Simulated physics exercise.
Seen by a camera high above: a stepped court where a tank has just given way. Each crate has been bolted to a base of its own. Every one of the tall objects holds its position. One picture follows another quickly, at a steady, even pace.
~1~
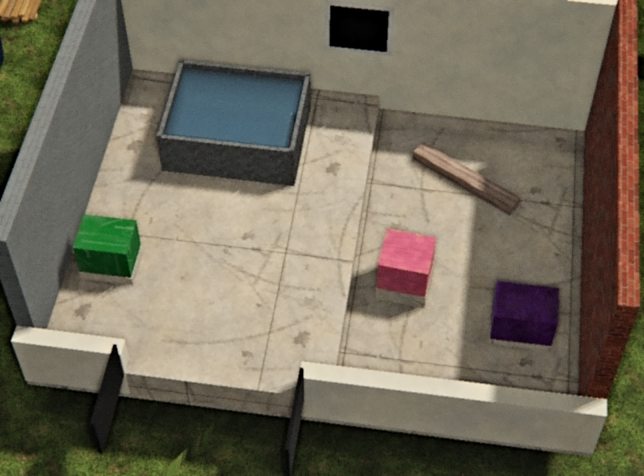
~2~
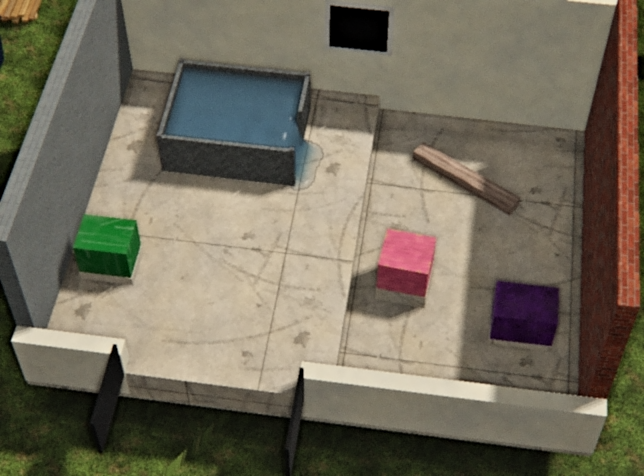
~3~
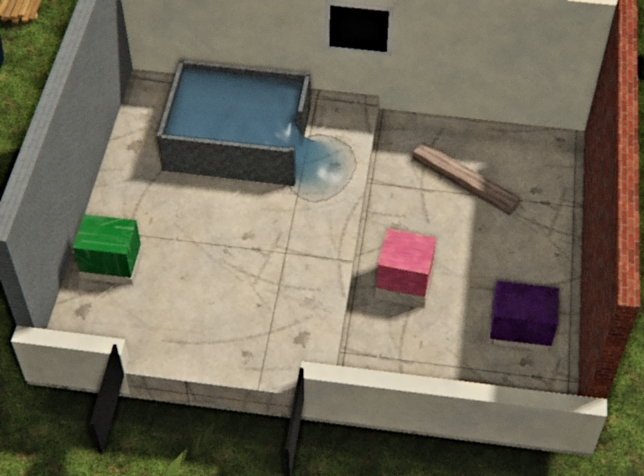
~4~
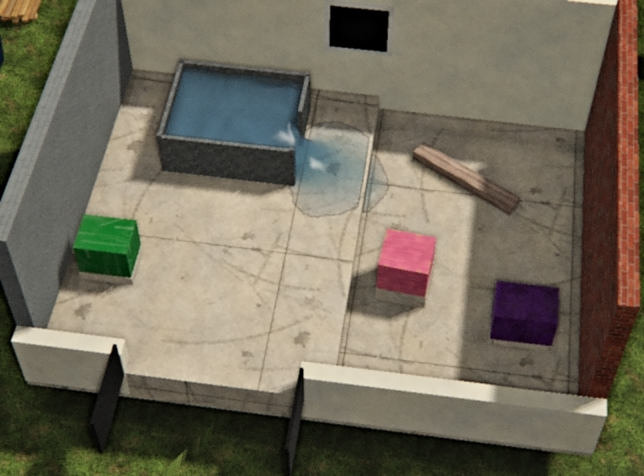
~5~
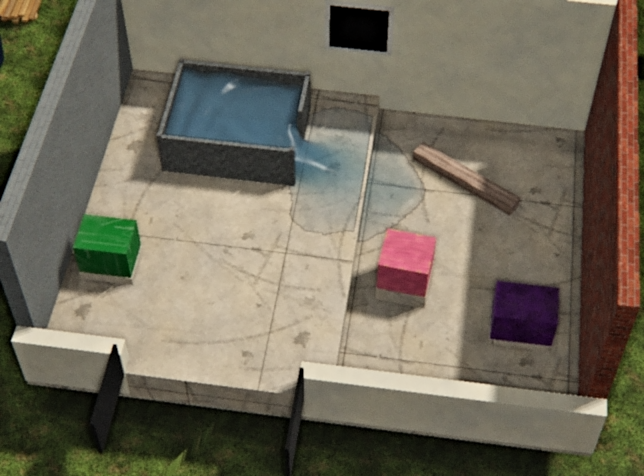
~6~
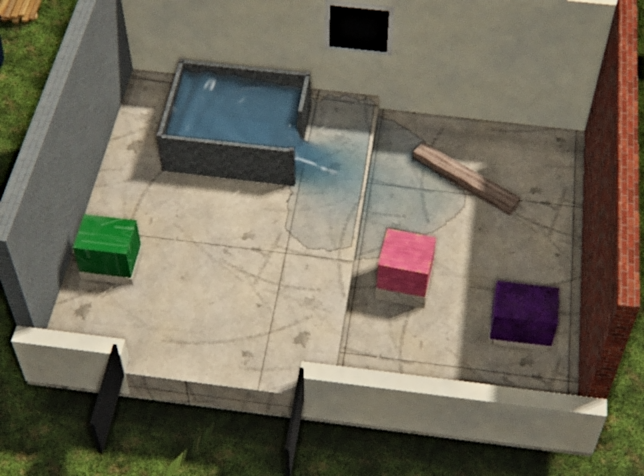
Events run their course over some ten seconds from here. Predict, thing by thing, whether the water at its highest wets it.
The green crate never gets touched by the water; the purple crate gets touched by the water; the pink crate never gets touched by the water.
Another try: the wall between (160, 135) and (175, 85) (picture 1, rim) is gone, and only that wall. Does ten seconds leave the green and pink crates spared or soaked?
I expect green goes wet while pink remains untouched.
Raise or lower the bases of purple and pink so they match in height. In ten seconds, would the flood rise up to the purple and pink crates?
The purple crate stays untouched, the pink crate is drenched.
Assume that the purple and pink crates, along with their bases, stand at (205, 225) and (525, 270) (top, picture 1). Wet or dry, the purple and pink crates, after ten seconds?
Result - purple crate is missed, pink crate is missed.
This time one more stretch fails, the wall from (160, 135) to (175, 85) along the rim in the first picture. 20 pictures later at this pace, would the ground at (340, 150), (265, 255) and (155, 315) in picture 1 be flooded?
In the order given, the spots are not soaked, swamped and swamped.
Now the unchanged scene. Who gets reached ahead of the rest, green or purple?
I'd pick the purple-painted one.
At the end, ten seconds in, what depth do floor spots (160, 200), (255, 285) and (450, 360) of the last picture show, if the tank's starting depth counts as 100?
Approx. values, in order: 0 %, 0 %, 12 %.
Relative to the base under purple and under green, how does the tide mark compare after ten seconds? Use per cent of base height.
I'd say 170 per cent for the first one and 0 per cent for the second.
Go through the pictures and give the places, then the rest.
The first frame shows the open tank at (235, 108) is whole and still.
In the second frame, water pours out at (295, 154) and has run to (312, 145).
In the third frame, water pours out at (295, 155) and has run to (350, 159).
In the fourth frame, water pours out at (295, 155) and has run to (381, 178).
In the fifth frame, water pours out at (295, 155) and has run to (419, 195).
In the sixth frame, the front is at (455, 208), out from the gap at (295, 154).
A moment on, water covers 25 % of the floor; the green crate not reached, the purple crate not reached, the pink crate water round its plinth.
Next, water covers 35 % of the floor; the green crate not reached, the purple crate water round its plinth, the pink crate water round its plinth.
Then, water covers 45 % of the floor; the green crate not reached, the purple crate water round its plinth, the pink crate water round its plinth.
Later, water covers 50 % of the floor; the green crate not reached, the purple crate water round its plinth, the pink crate water round its plinth.
In the end, water covers 50 % of the floor; the green crate stayed above the water, the purple crate was topped, the pink crate stayed above the water.
